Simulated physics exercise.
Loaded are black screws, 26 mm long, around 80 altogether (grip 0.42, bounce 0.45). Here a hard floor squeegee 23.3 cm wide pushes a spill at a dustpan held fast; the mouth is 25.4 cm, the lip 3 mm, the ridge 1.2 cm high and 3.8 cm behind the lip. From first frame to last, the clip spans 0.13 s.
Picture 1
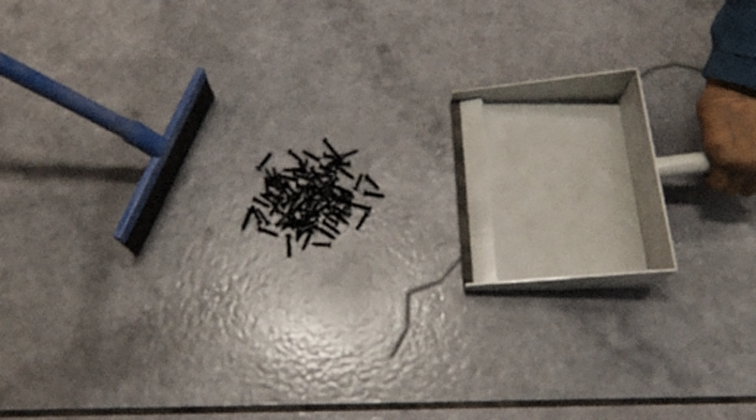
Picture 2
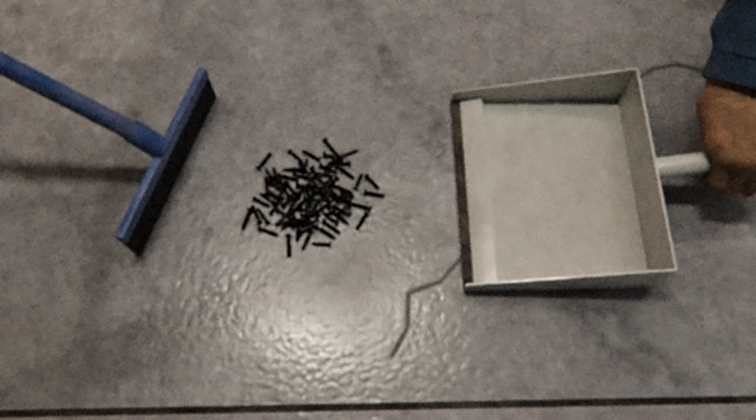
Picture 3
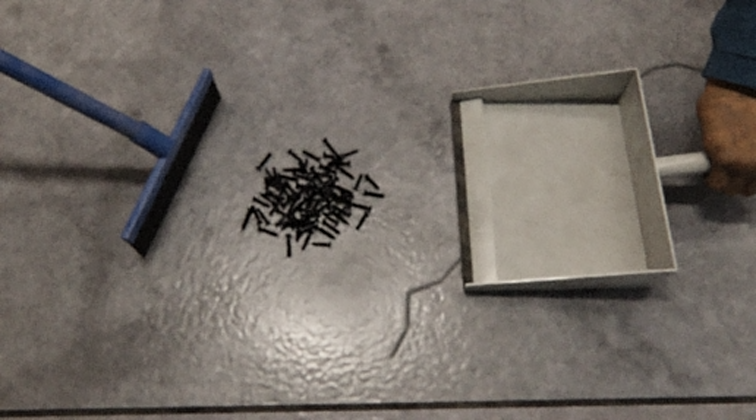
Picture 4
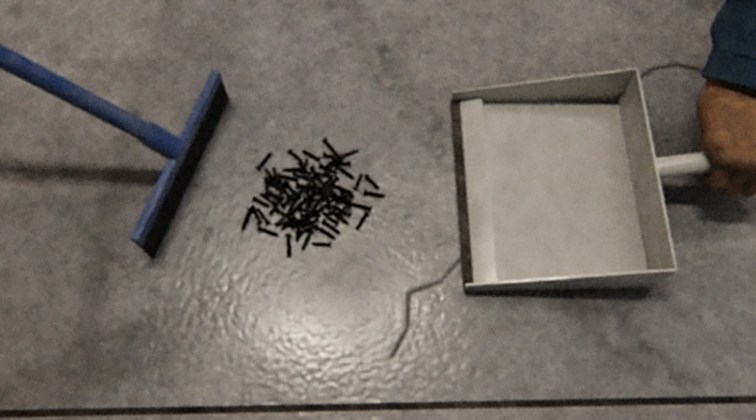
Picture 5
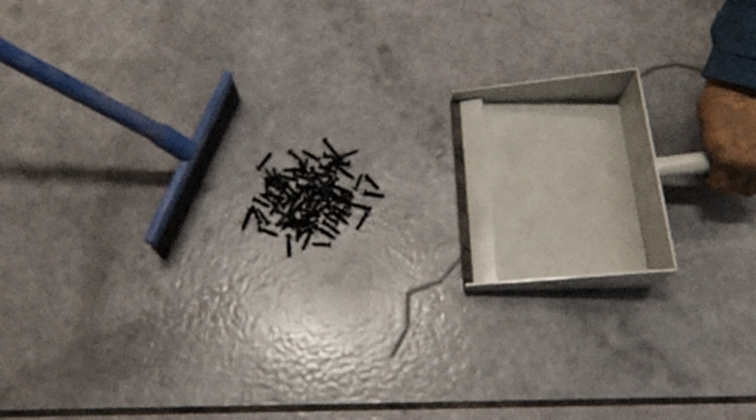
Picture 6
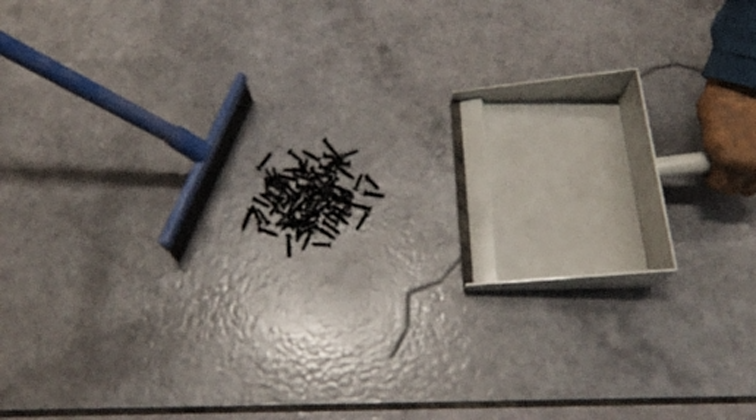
At the start, a blue squeegee rests to the left of a pile of small black screws on a gray floor, while a hand at the right holds a light-colored dustpan by its handle. The squeegee then slides a short way right toward the pile, without touching it, and the screws and dustpan stay still.
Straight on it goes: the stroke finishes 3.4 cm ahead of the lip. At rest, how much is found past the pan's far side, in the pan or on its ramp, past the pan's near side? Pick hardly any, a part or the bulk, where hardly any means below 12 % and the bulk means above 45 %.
Far side: Hardly any; pan: Hardly any; near side: Hardly any.
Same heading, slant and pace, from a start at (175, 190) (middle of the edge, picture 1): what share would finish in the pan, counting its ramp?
The pan and its ramp would take some 5 per cent.
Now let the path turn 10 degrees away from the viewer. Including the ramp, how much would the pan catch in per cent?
Around 0 %.
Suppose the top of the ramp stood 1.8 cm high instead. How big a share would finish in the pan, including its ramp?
0 %.
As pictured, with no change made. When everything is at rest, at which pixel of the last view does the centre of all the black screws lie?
(433, 219) or so.
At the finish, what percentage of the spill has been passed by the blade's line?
Estimate: Near 5 %.
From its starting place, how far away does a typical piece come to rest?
Around 16 centimetres.
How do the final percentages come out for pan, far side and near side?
Far side 0 %, pan 0 %, near side 5 %.
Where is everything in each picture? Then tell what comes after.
Blade from (121, 238) to (202, 75), moved 0.0 cm, 0 of the pieces shifted so far; middle of the pieces at (309, 200); pan at (561, 189), in the first frame.
Blade from (123, 238) to (203, 75), moved 0.2 cm, 0 of the pieces shifted so far; middle of the pieces at (309, 200), in the second frame.
Blade from (129, 239) to (208, 76), moved 0.8 cm, 0 of the pieces shifted so far; middle of the pieces at (309, 200), in the third frame.
Blade from (138, 240) to (217, 77), moved 2.0 cm, 0 of the pieces shifted so far; middle of the pieces at (309, 200), in the fourth frame.
Blade from (151, 242) to (229, 78), moved 3.5 cm, 0 of the pieces shifted so far; middle of the pieces at (309, 200), in the fifth frame.
Blade from (166, 243) to (242, 80), moved 5.2 cm, 0 of the pieces shifted so far; middle of the pieces at (309, 200); pan at (561, 189), in the sixth frame.
Then, 0.17 s after the last picture, middle of the blade 18 cm from the lip; 0 % over the lip, far side 0 %, near side 0 %.
Then, 0.29 s after the last picture, middle of the blade 10 cm from the lip; 0 % over the lip, far side 0 %, near side 0 %.
Then, 0.53 s after the last picture, middle of the blade 7 cm from the lip; 0 % over the lip, far side 0 %, near side 5 %.
In the end, far side 0 %, pan 0 %, near side 5 %, in front of the lip or behind the blade 95 %.
